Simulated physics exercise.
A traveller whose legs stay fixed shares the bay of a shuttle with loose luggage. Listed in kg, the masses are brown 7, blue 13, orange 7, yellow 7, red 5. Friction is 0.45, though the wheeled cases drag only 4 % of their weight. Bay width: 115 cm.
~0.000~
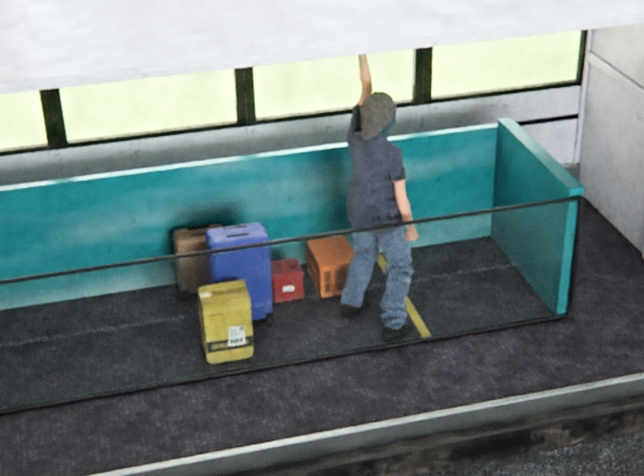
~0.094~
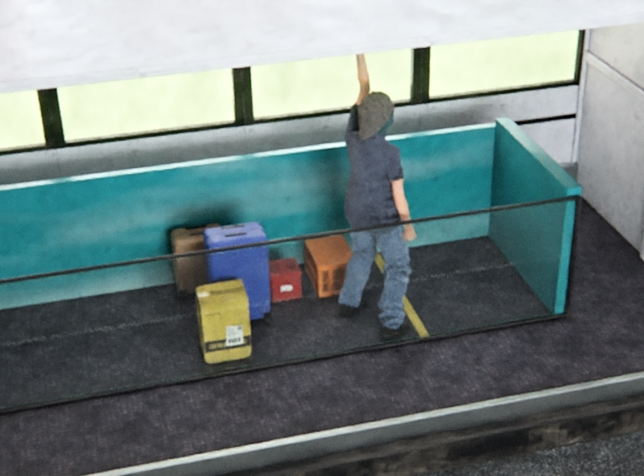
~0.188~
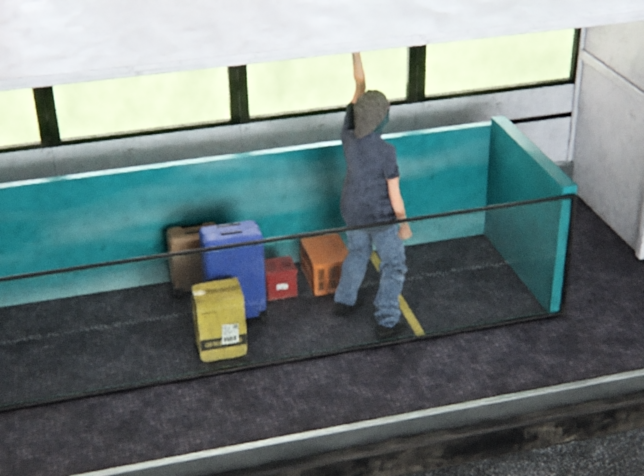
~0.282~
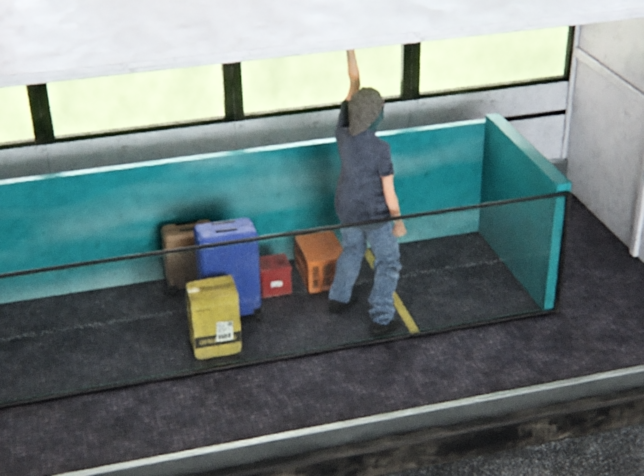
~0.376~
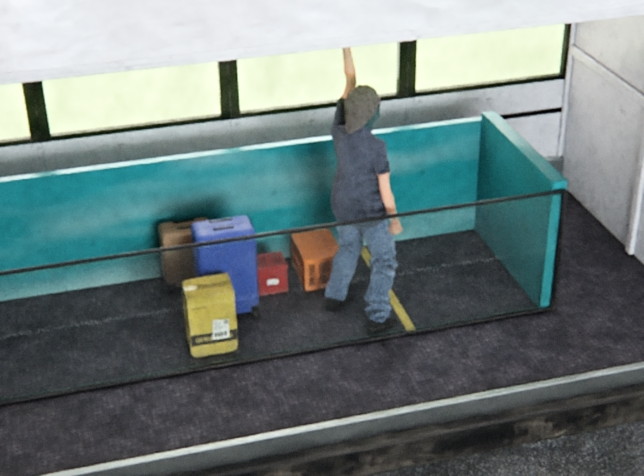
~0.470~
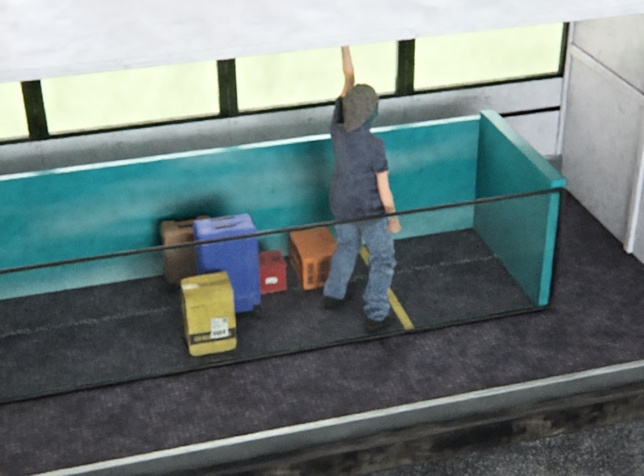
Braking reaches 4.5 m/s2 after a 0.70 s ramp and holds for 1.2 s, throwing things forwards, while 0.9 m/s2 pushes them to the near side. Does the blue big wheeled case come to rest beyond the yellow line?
Oh, that one stays this side of the line.
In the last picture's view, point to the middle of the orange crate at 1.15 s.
Pixel in the last view at that time: About (343, 255).
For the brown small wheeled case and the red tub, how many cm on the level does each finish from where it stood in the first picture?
Brown small wheeled case: 190; red tub: 160.
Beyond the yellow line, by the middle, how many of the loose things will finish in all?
That would be 3 of them.
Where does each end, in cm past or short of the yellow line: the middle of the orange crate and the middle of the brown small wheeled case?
Orange crate: 80 cm past; brown small wheeled case: 50 cm past.
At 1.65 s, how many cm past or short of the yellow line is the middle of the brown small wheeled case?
About 20 cm past.
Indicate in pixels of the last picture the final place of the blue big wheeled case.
In the last picture it ends at roughly (325, 281).
After 0.75 s the blue big wheeled case is 90 cm short of the yellow line, tilted 0°, near (257, 268) in the last picture's view; the yellow pack 128 cm short of the yellow line, tilted 0°.
After 1.15 s the blue big wheeled case is 63 cm short of the yellow line, tilted 0°, near (301, 270) in the last picture's view.
After 1.65 s the blue big wheeled case is 51 cm short of the yellow line, tilted 0°, near (325, 281) in the last picture's view.
At rest, 2.8 s, brown small wheeled case crosses the yellow line; blue big wheeled case stops short of the yellow line; orange crate crosses the yellow line; yellow pack stops short of the yellow line; red tub crosses the yellow line.
